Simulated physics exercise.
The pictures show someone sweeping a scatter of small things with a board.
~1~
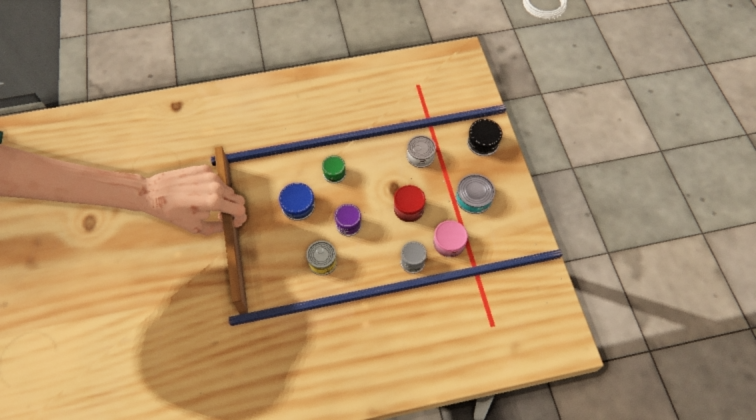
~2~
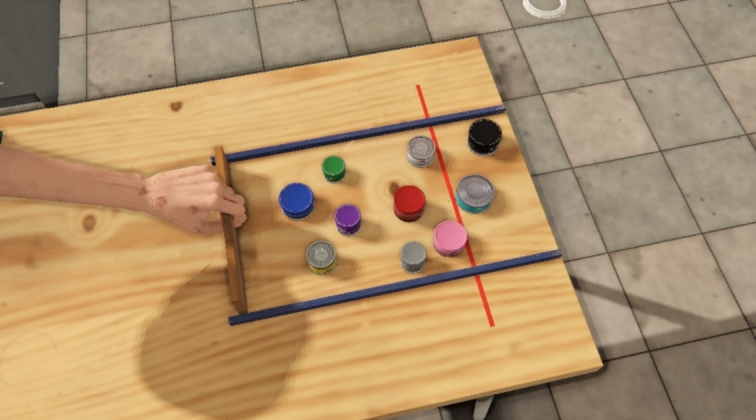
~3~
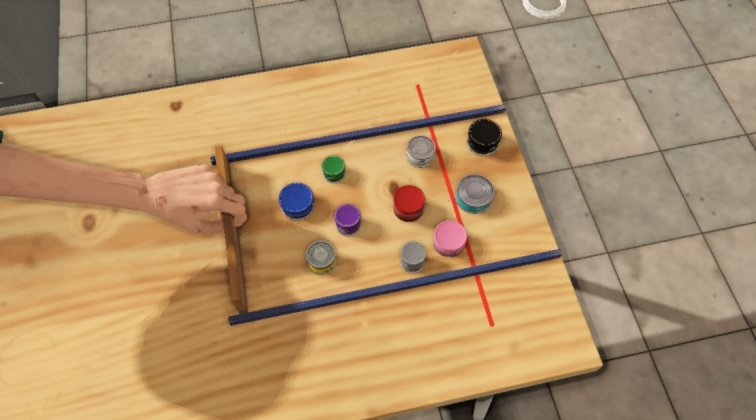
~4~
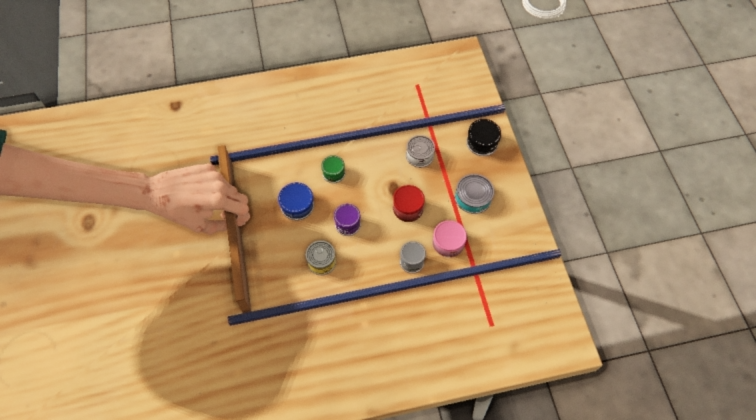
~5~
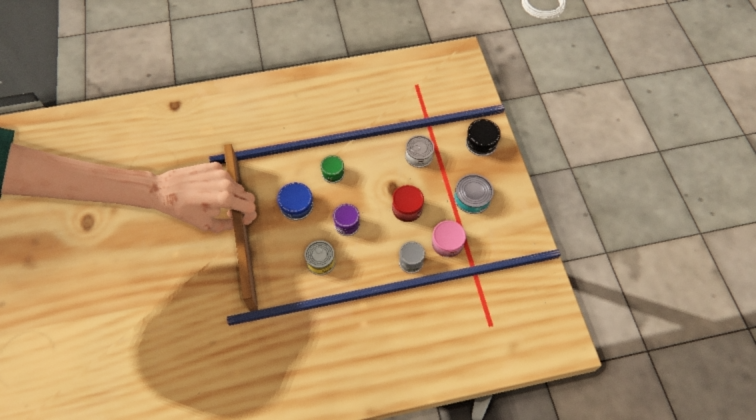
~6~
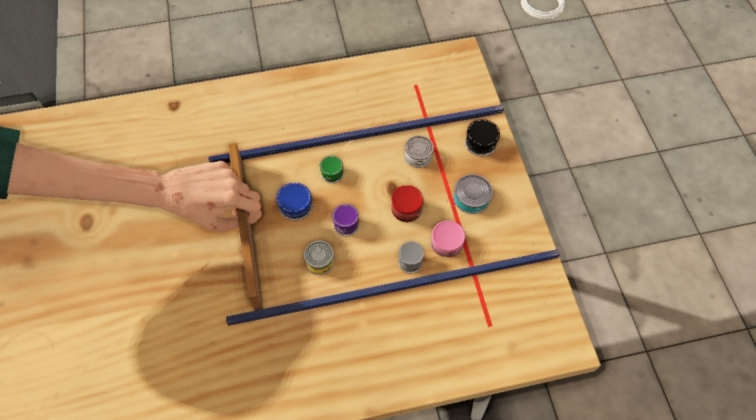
On a wooden table, a hand slides a board slightly right toward scattered colourful small tubs.
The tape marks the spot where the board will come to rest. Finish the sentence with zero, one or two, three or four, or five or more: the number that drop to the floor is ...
The number that drop to the floor is zero.
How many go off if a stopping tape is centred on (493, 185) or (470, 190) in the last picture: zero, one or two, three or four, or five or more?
First one to two, then just one or two.
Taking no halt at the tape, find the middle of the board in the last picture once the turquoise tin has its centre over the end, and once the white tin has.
Middle: Roughly (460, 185); roughly (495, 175).
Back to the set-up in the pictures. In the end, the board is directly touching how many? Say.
5 are in contact with it.
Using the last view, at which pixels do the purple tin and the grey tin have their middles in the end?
Purple tin at (465, 197), grey tin at (481, 248).
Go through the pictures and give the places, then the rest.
The first picture shows black tin (484, 138); turquoise tin (475, 194); pink tub (450, 239); board (231, 227); tape (452, 194).
The second picture shows turquoise tin (475, 194); purple tin (348, 220).
The third picture shows pink tub (450, 239); white tin (421, 151).
The fourth picture shows black tin (484, 138); yellow pot (321, 258).
The fifth picture shows turquoise tin (473, 194); board (240, 225).
The sixth picture shows black tin (482, 138); turquoise tin (473, 194); pink tub (448, 239); board (245, 224); tape (449, 194).
A little later, none off yet; black tin at rest near (482, 138); turquoise tin at rest near (473, 194); pink tub at rest near (448, 239).
When it is over, the number that fall off is zero.
